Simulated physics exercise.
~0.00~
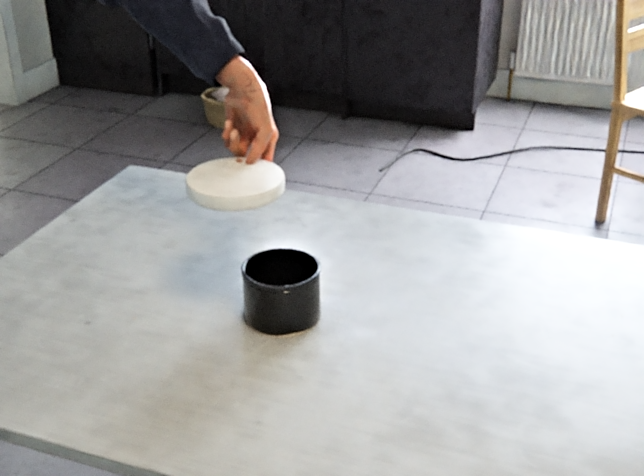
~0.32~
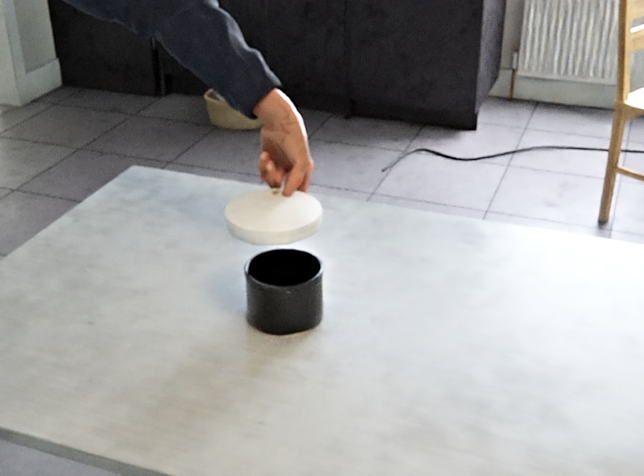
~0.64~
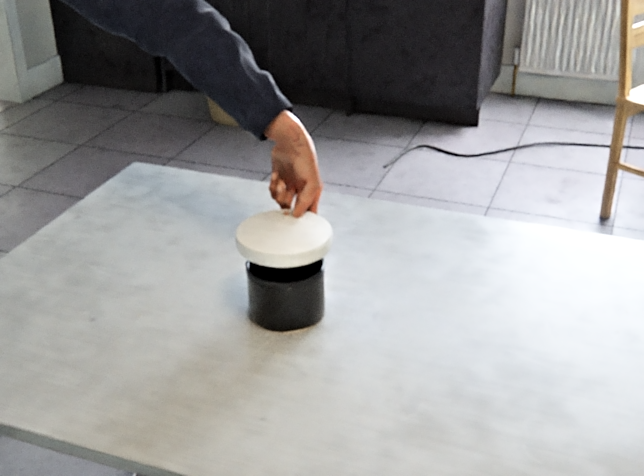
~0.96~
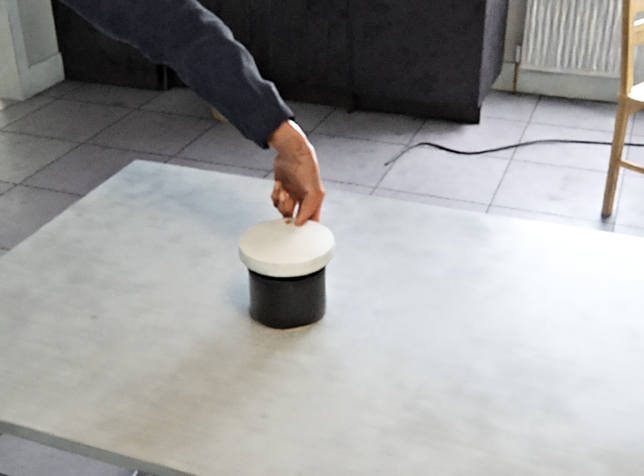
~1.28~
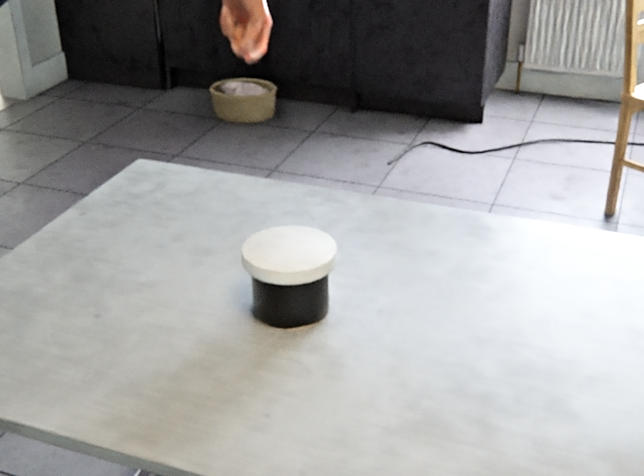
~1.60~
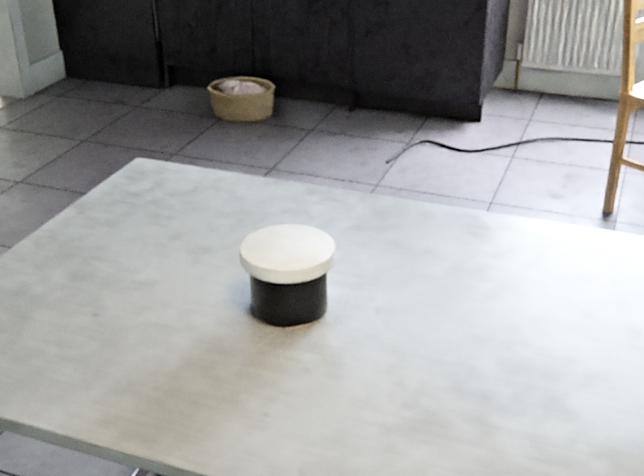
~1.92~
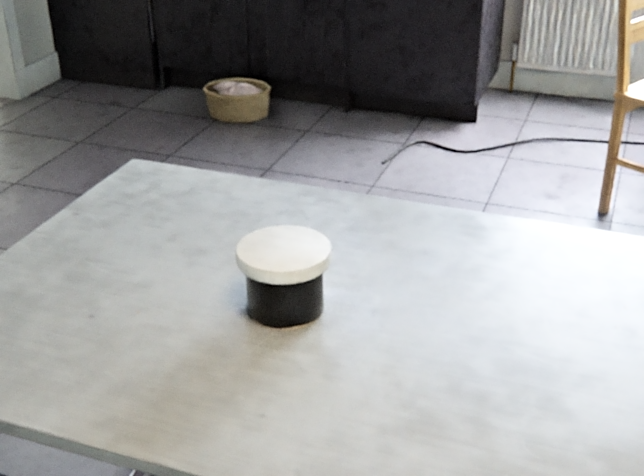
On a pale tabletop in a tiled room, a hand carried a round white coaster rightward and down over a small black container, set it on the rim and let go, then drew away, leaving the coaster resting there like a lid.
